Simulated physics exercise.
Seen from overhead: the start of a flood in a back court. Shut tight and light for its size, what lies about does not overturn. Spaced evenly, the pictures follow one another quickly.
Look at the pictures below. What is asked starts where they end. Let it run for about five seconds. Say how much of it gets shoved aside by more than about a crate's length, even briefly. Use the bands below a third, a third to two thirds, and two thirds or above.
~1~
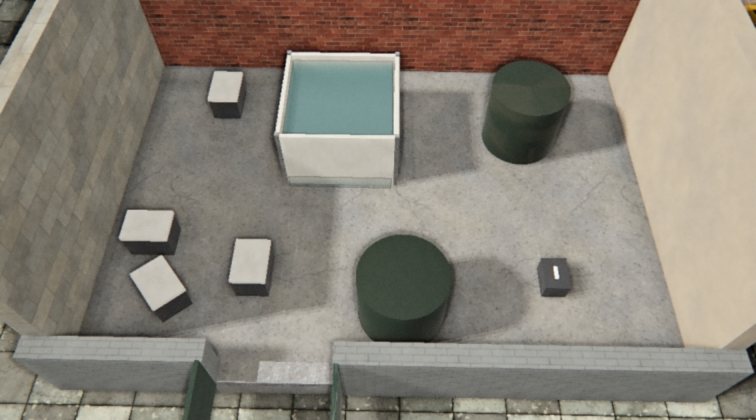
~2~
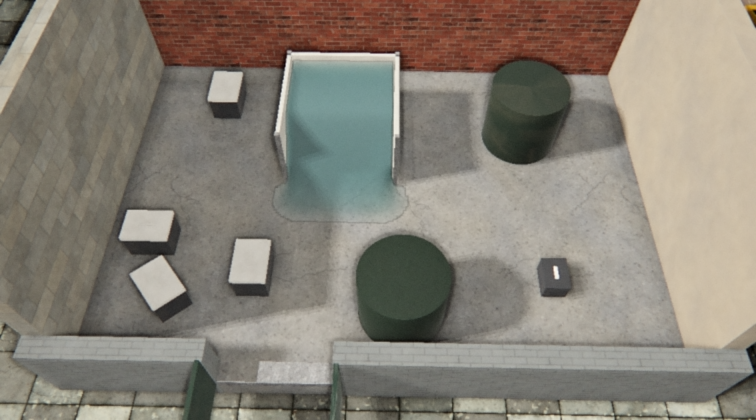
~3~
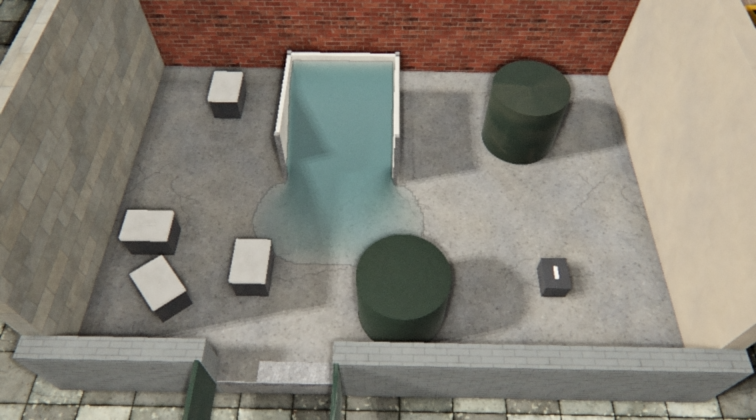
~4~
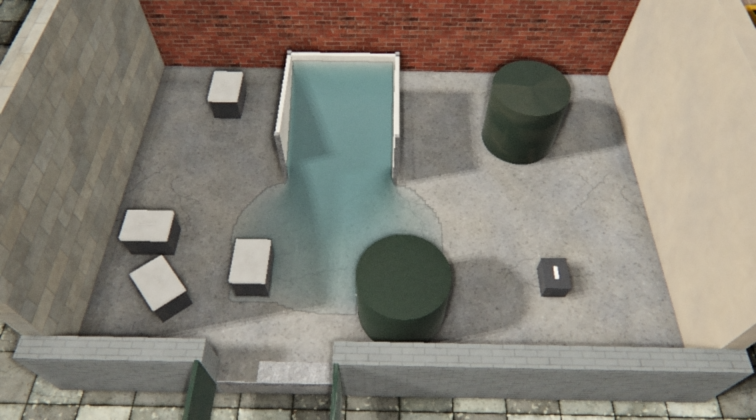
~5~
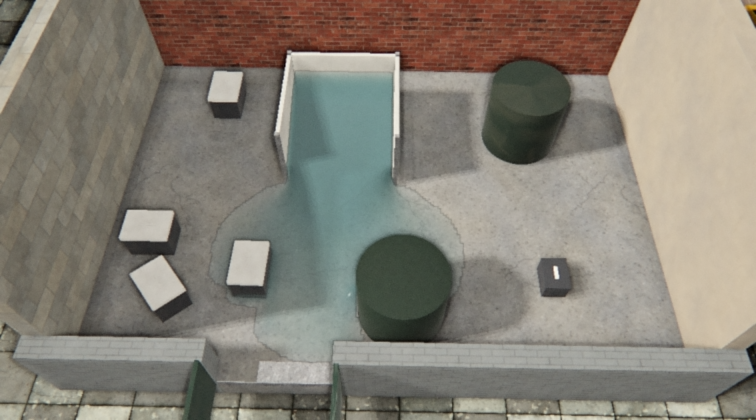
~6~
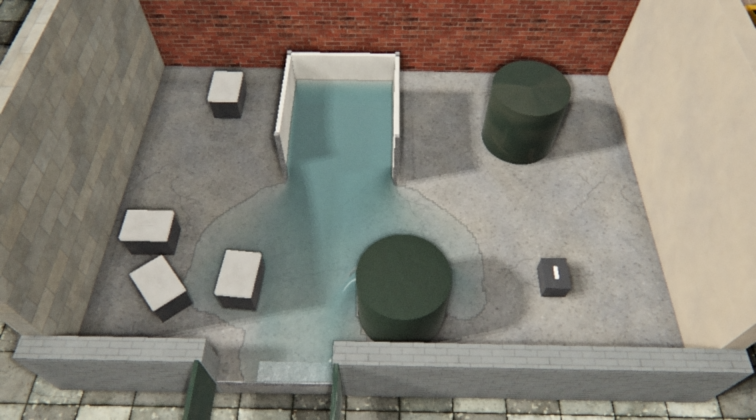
It falls two thirds or above.
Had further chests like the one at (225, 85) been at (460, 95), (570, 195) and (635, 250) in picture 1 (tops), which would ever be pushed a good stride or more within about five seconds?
In order: Hardly budges, shoved clear, then shoved clear.
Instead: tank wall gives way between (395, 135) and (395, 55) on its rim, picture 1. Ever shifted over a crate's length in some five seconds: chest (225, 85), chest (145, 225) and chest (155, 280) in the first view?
Falls short, falls short, falls short.
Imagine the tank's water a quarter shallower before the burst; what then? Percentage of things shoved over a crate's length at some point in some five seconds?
By my count, 80 %.
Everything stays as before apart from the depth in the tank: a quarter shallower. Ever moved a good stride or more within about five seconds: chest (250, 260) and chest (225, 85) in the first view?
Lab note, in sequence: Reached that mark / stayed below that mark.
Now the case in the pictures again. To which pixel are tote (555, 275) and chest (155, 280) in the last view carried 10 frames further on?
Estimated positions: (663, 276) and (87, 284), approximately.
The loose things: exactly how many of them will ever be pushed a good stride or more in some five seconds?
I get 4.
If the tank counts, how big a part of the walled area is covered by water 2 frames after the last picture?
Roughly 35 in a hundred.
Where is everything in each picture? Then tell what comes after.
A chest at (250, 260) rests on the ground; a chest at (157, 281), on the bottom; 0 of 5 have shifted, in the first picture.
A chest at (250, 260), on the bottom; a chest at (157, 281), on the bottom; 0 of 5 have shifted, in the second picture.
A chest at (250, 260), on the bottom; a chest at (157, 281), on the bottom; 0 of 5 have shifted, in the third picture.
A chest at (250, 260), on the bottom; a chest at (157, 281), on the bottom; 0 of 5 have shifted, in the fourth picture.
A chest at (248, 262), on the bottom; a chest at (157, 281), on the bottom; 0 of 5 have shifted, in the fifth picture.
A chest at (238, 273), on the bottom, close to its start; a chest at (157, 281) rests on the ground; 1 of 5 have shifted, in the sixth picture.
A moment on, 1 of 5 are well off their spots; 0 afloat.
Next, 3 of 5 are well off their spots; 1 afloat.
Later, 4 of 5 are well off their spots; 3 afloat.
In the end, 4 of 5 are well off their spots, and 4 have been at some point; 0 afloat.
